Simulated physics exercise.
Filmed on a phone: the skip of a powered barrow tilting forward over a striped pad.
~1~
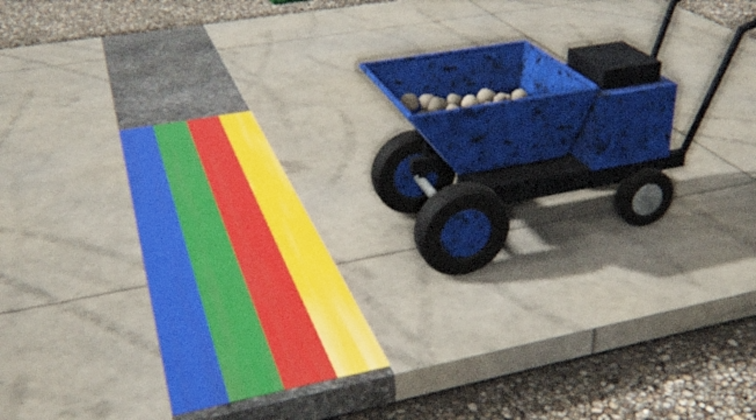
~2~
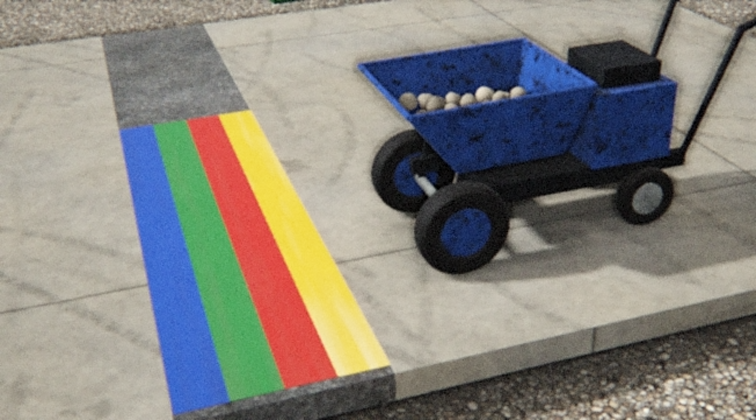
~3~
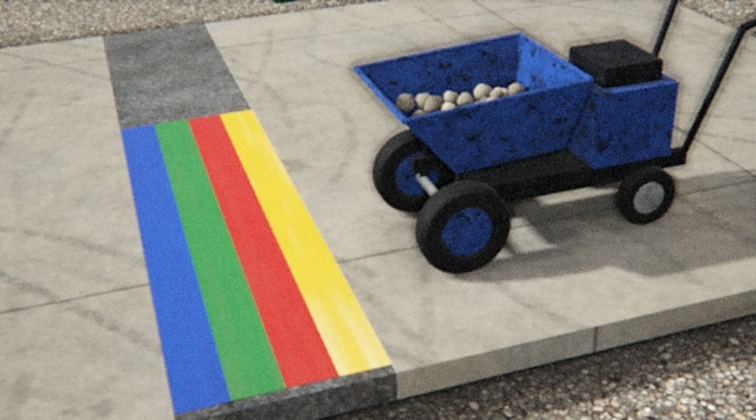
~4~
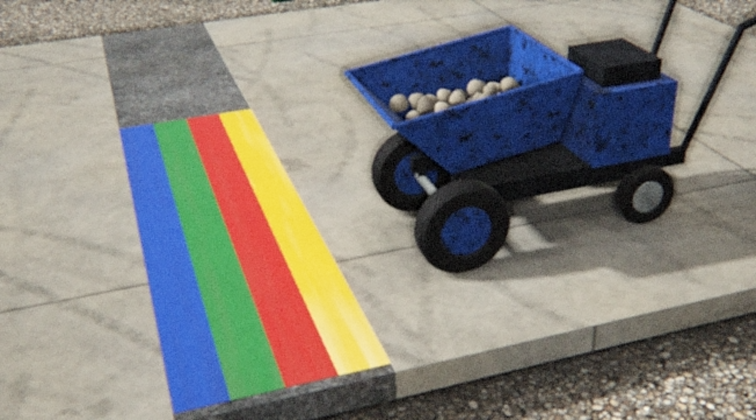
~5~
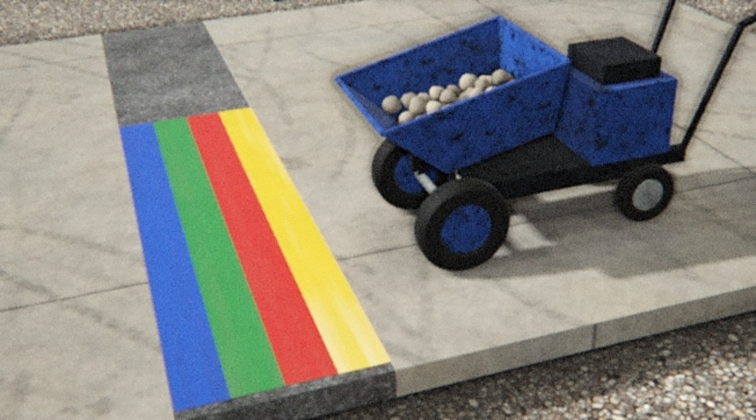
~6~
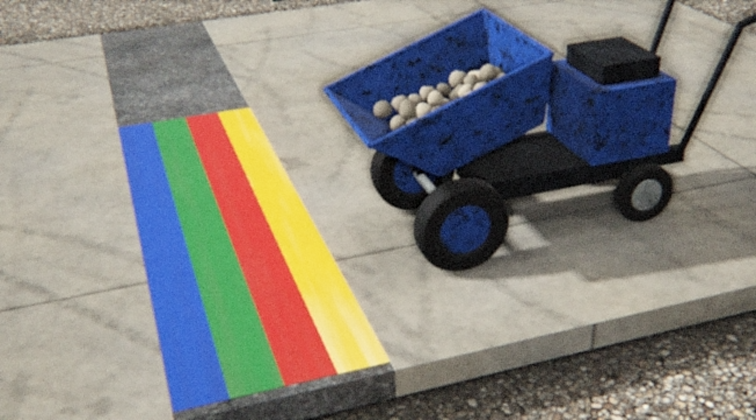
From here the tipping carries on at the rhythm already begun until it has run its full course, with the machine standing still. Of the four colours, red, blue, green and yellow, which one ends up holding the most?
The red one holds the most.
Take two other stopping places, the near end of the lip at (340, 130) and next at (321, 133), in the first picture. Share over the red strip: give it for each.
About 0 %, then 0 %.
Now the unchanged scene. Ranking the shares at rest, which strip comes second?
Second: The yellow one.
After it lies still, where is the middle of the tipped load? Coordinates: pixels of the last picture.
The centre comes to rest near (273, 261).
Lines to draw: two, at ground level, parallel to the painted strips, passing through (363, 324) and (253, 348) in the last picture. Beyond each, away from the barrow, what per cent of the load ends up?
Close to 70 % and 10 %, in that order.
Shortly afterwards, skip tipped steeply; the whole lot in the skip.
Next, skip tipped right over; all but a few in the skip; a little over the yellow strip; only a few over the red strip.
Some moments later, skip tipped right over; near a third in the skip; a little over the yellow strip; near a third over the red strip; a little over the green strip; only a few over the blue strip.
In the end, skip tipped right over; near a quarter in the skip; near a quarter over the yellow strip; near a third over the red strip; a little over the green strip; only a few over the blue strip; only a few off the paint.
